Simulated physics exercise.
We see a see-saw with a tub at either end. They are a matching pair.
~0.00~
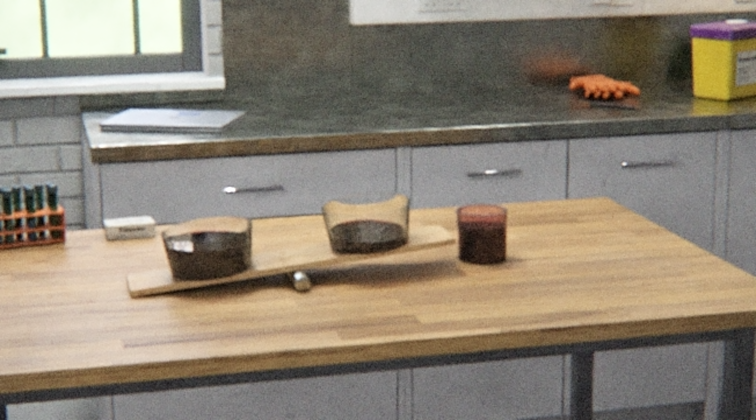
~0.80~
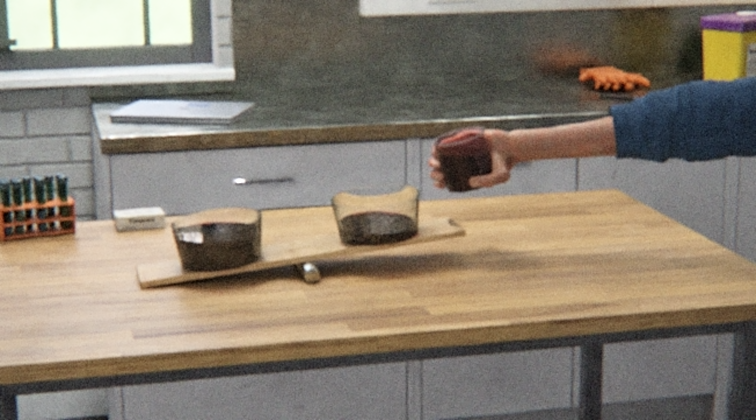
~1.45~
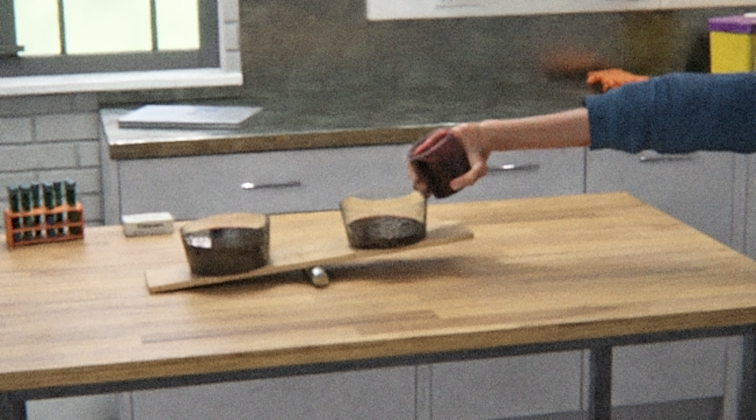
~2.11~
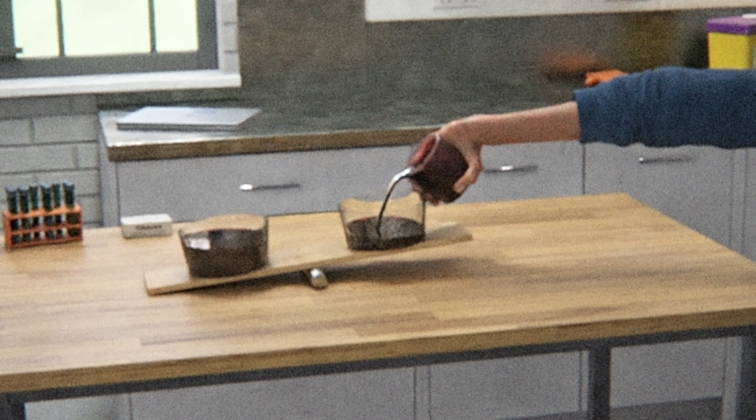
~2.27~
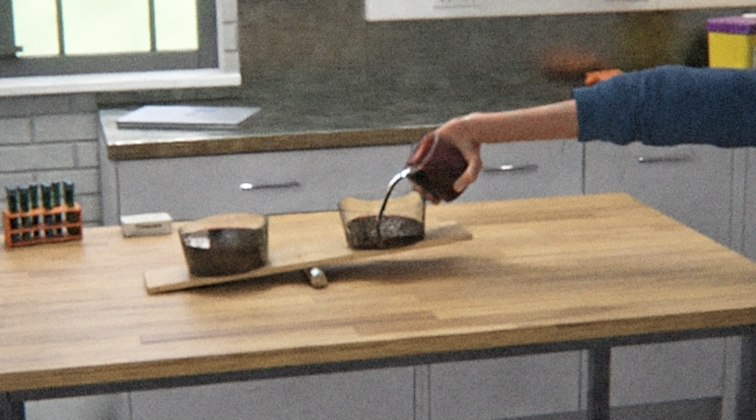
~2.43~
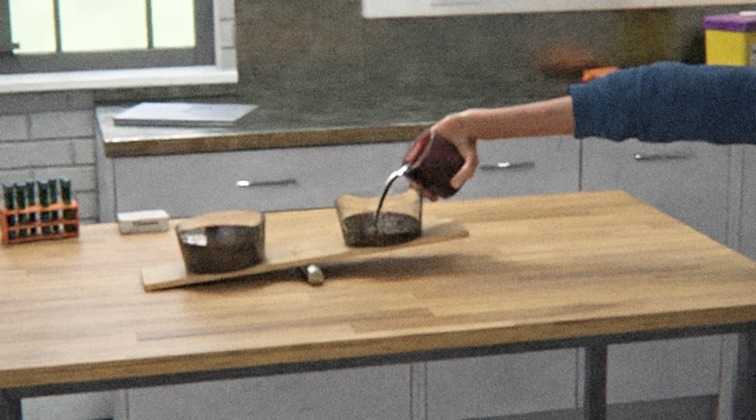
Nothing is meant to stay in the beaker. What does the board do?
The board stays as it is.
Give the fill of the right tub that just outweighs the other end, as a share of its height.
Roughly 65 per cent.
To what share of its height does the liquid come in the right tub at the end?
Close to 55 %.
After 4.1 s, the right tub is about a third full; the board leans as before.
After 5.3 s, the right tub is about half full; the board leans as before.
After 7.1 s, the right tub is about half full; the board leans as before.
